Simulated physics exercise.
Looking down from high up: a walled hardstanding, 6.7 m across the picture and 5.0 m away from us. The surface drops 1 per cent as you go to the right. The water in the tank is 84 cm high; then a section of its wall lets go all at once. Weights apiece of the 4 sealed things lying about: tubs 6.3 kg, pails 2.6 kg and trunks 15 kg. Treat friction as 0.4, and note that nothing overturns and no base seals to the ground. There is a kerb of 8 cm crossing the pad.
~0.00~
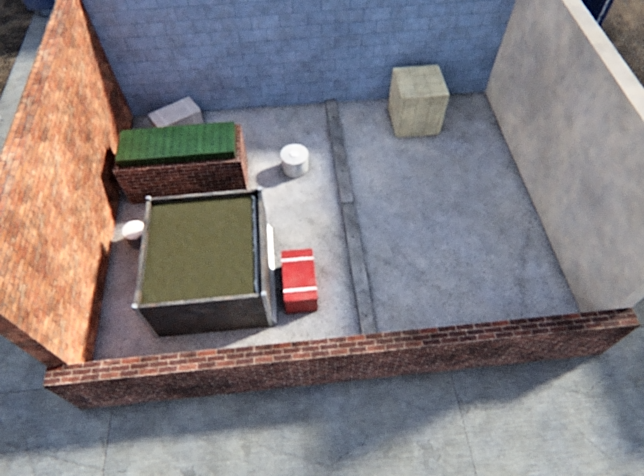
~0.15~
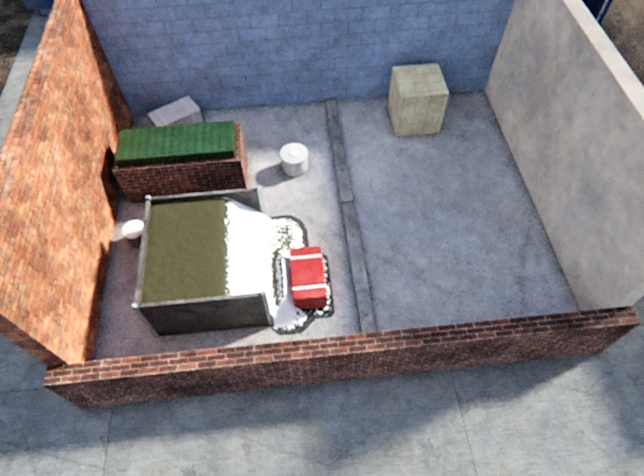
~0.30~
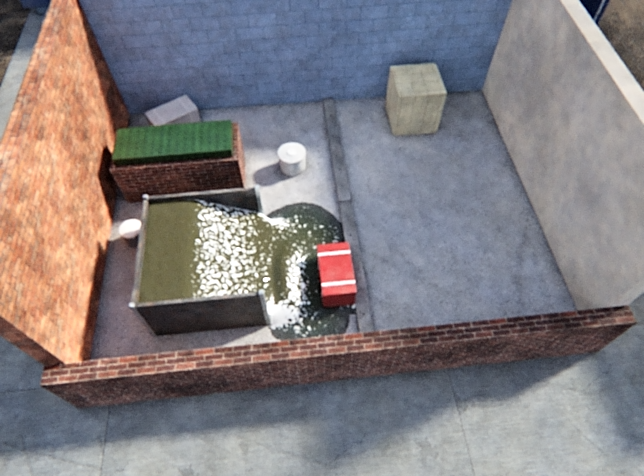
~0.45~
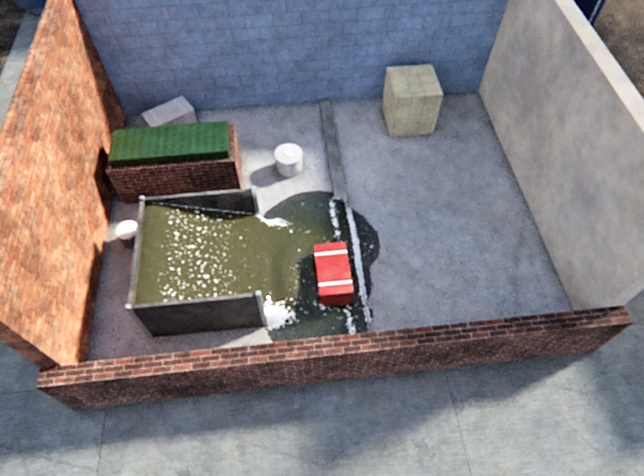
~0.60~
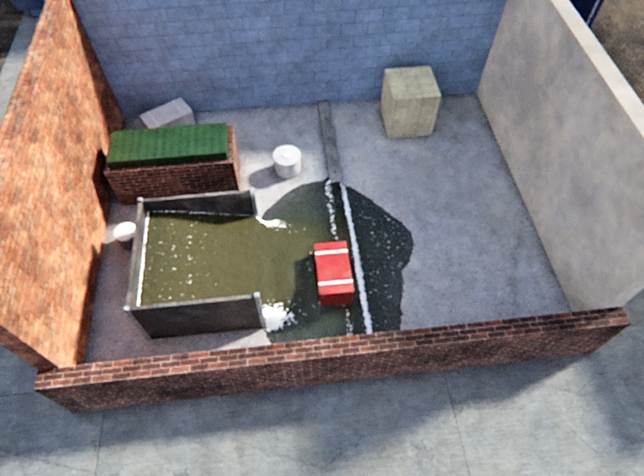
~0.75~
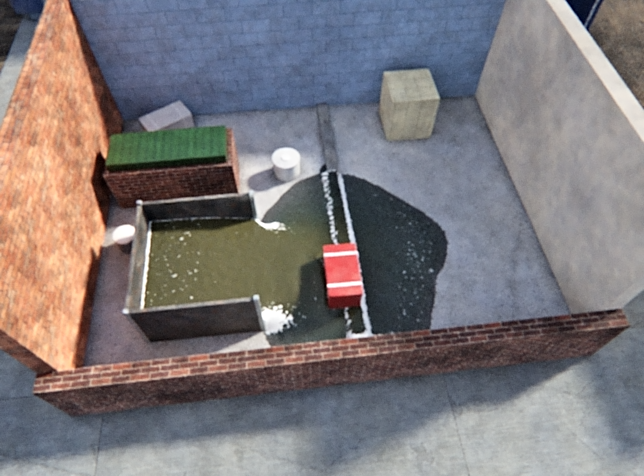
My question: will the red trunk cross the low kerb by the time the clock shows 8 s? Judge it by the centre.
As for the red trunk, it makes it across.
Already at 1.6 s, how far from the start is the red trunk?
Some 250 cm from the start.
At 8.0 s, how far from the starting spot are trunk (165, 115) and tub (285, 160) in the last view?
In turn: 40 cm, 200 cm.
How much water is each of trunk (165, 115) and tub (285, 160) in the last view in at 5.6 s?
3 and 6 cm.
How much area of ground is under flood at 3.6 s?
Around 24 m2 of it.
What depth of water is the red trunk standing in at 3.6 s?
Somewhere close to 16 cm.
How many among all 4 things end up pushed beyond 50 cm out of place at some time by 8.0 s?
2.
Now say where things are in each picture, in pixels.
In the first frame, the red trunk at (298, 274) rests on the ground; water covers 2.4 m2; 0 of 4 have shifted.
In the second frame, the red trunk at (307, 272), on the bottom, 12 cm from its start; water covers 3.3 m2; 1 of 4 have shifted.
In the third frame, the red trunk at (336, 268), on the bottom, 56 cm from its start; water covers 4.9 m2; 1 of 4 have shifted.
In the fourth frame, the red trunk at (333, 268), on the bottom, 56 cm from its start; 6.3 m2 under water; 1 of 4 have shifted.
In the fifth frame, the red trunk at (333, 267), afloat, 58 cm from its start; 7.9 m2 under water; 1 of 4 have shifted.
In the sixth frame, the red trunk at (342, 269), afloat, 71 cm from its start; water covers 9.7 m2; 1 of 4 have shifted.
After 1.6 s the red trunk is near (483, 282), 2.6 m from its start, afloat; 1 of 4 are over the mark; 1 afloat.
After 3.6 s the red trunk is near (539, 237), 3.6 m from its start, afloat; 1 of 4 are over the mark; 1 afloat.
After 5.6 s the red trunk is near (494, 160), 3.9 m from its start, afloat; 1 of 4 are over the mark; 2 afloat.
After 8.0 s the red trunk is near (477, 160), 3.6 m from its start, afloat; 1 of 4 are over the mark; 4 afloat.
